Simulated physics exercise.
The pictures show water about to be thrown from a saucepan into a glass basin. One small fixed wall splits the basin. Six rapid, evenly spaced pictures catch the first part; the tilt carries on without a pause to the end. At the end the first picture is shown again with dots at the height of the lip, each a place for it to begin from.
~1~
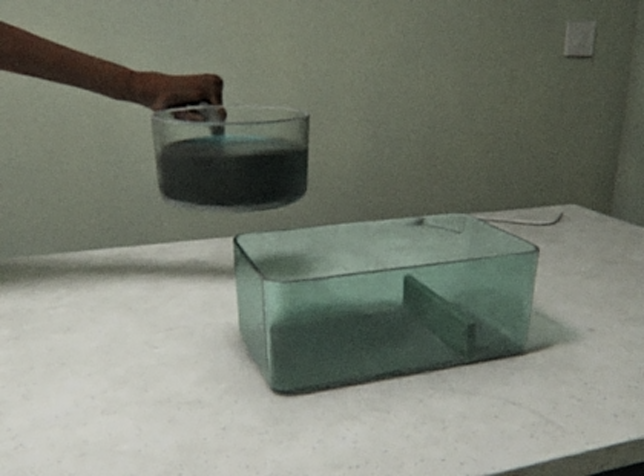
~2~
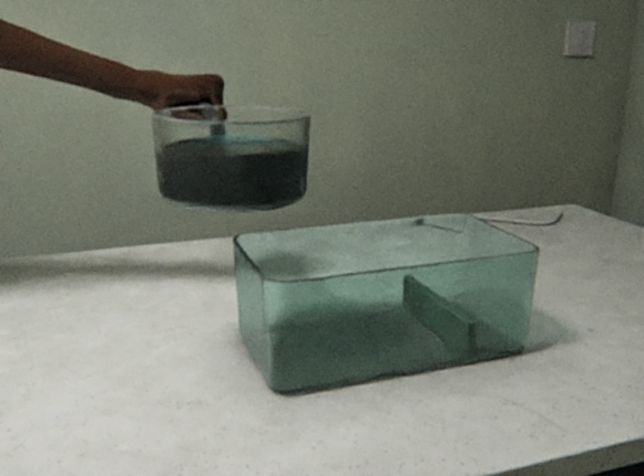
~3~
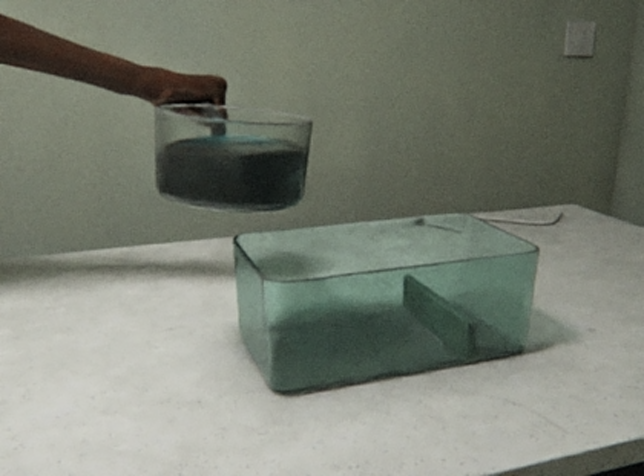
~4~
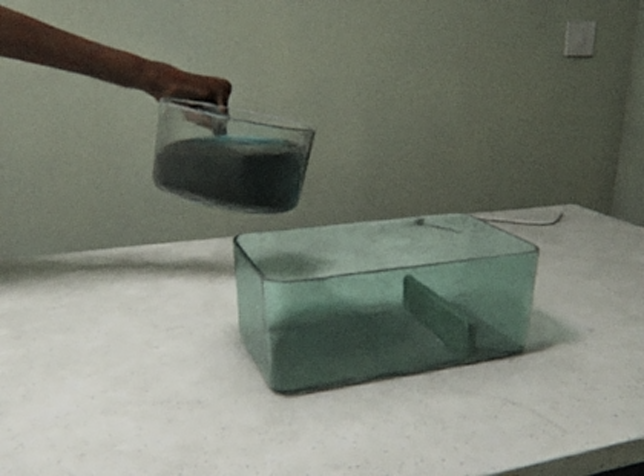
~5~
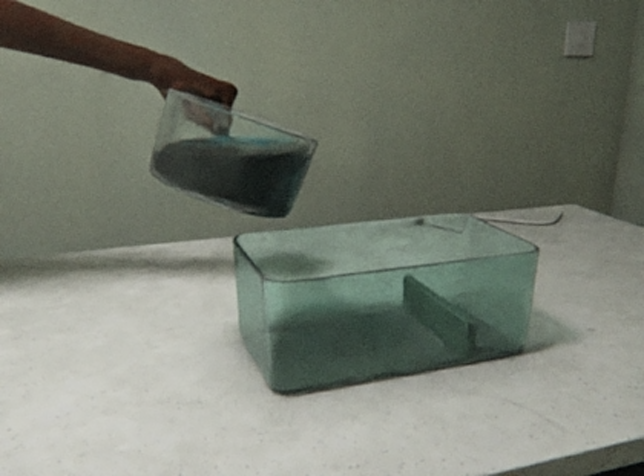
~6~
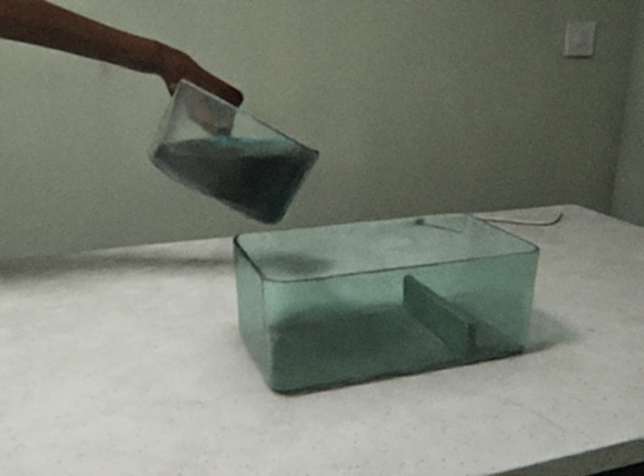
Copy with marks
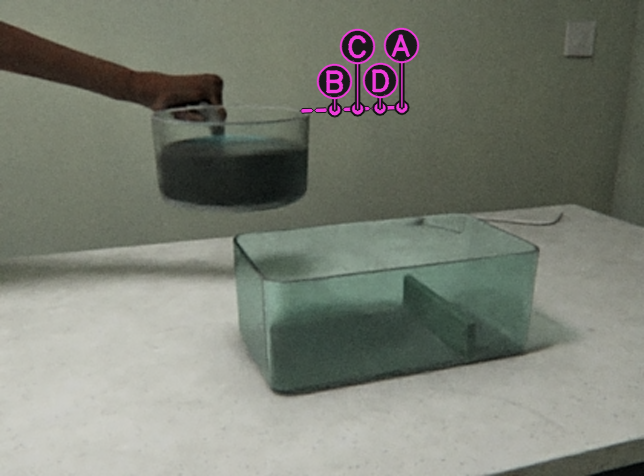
We see a hand holding a clear round container of dark liquid above and left of a greenish glass basin with a low wall inside; the hand keeps it nearly still, then tilts it rightward until liquid reaches the lip.
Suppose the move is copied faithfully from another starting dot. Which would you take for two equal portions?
The best place is A.
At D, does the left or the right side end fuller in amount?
More ends on the left.
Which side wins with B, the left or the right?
More ends on the left.
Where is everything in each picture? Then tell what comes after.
Upright, lip at (302, 110); basin from (268, 392) to (522, 347); top of the wall at (436, 297); nothing has left yet.
Upright, lip at (303, 112); nothing has left yet.
Tipped about 5°, lip at (305, 117); nothing has left yet.
Tipped about 12°, lip at (309, 126); nothing has left yet.
Tipped about 20°, lip at (311, 138); nothing has left yet.
Tipped about 31°, lip at (312, 152); water is over the lip, down to (312, 152).
On the marked copy, A at (401, 107); B at (334, 109); C at (357, 108); D at (380, 108).
For place A, about 52 % ends left of the wall and 48 % right of it.
For place B, about 96 % ends left of the wall and 4 % right of it.
For place C, about 97 % ends left of the wall and 3 % right of it.
For place D, about 78 % ends left of the wall and 22 % right of it.
